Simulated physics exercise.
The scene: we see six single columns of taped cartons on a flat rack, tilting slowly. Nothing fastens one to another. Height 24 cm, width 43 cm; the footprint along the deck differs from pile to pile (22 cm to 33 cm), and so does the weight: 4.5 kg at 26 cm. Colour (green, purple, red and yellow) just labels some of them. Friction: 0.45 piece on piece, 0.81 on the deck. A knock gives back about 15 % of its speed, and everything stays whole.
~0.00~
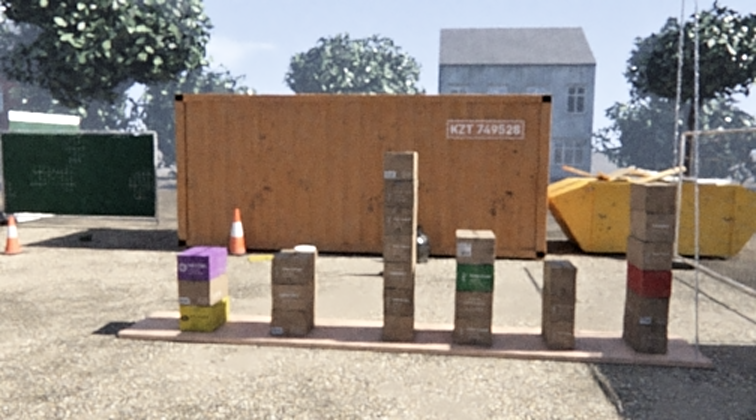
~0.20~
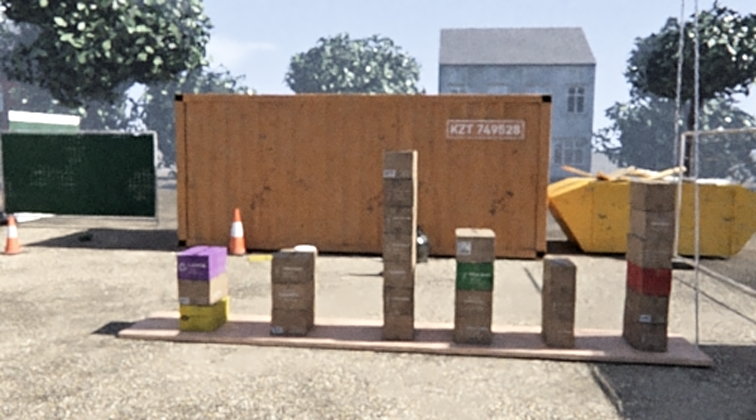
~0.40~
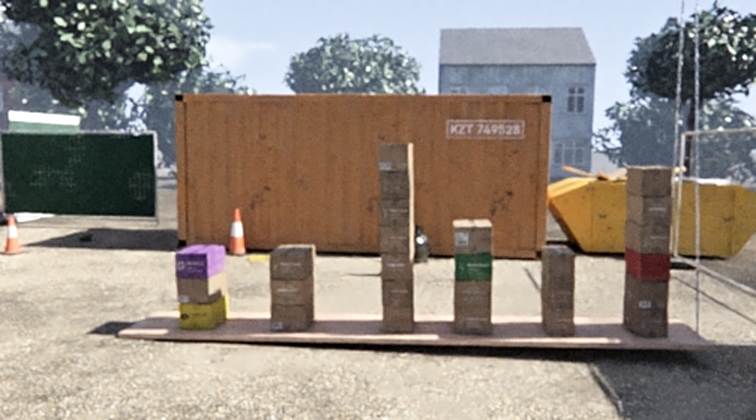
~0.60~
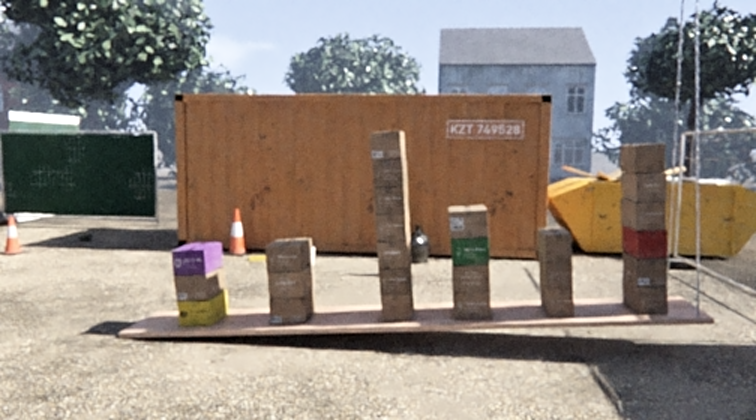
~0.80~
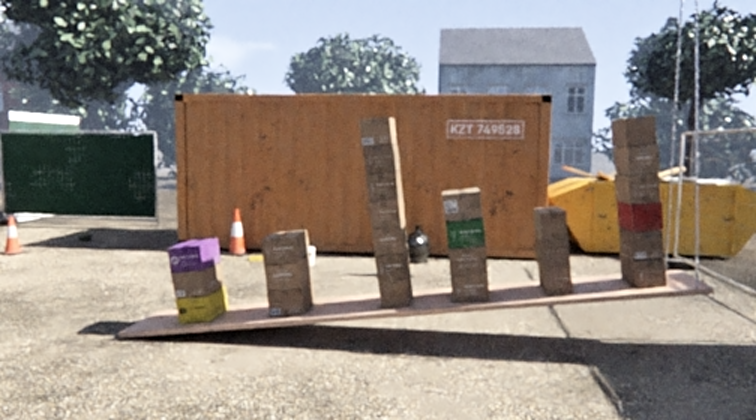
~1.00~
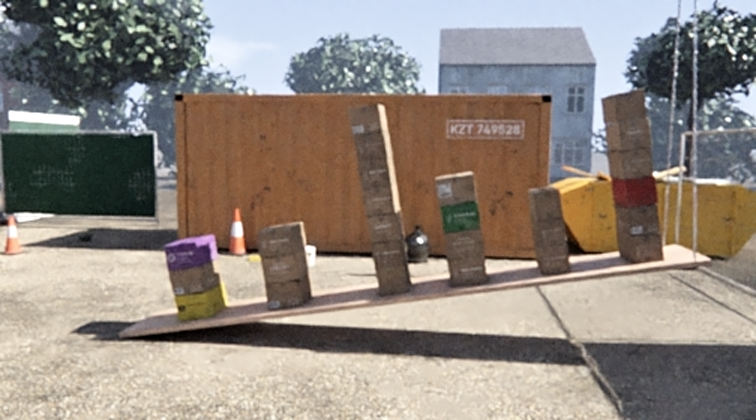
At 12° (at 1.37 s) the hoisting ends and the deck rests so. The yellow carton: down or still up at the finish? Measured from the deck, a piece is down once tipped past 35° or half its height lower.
In the end the yellow carton remains up.
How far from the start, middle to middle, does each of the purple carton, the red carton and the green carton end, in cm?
Purple 160, red 130, green 80.
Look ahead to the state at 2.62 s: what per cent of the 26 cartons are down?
At that moment 75 per cent.
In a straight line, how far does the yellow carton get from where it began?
Roughly 15 cm away.
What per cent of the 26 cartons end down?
Roughly 85 per cent of them.
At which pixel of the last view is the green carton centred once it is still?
Near (391, 239).
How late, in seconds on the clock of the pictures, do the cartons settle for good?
At about 5.0 s.
After 1.82 s, slope 12°; 1 of the 26 cartons down; yellow carton unmoved; red carton leaning 30°.
After 2.62 s, slope 12°; 20 of the 26 cartons down; yellow carton leaning 13°; purple carton on its side.
At rest (5.2 s), slope 12°; 22 of the 26 cartons down; yellow carton shifted 33 mm; purple carton upside down; red carton on its side. As the last picture would show them, middles, yellow carton near (197, 299), purple carton near (57, 311).
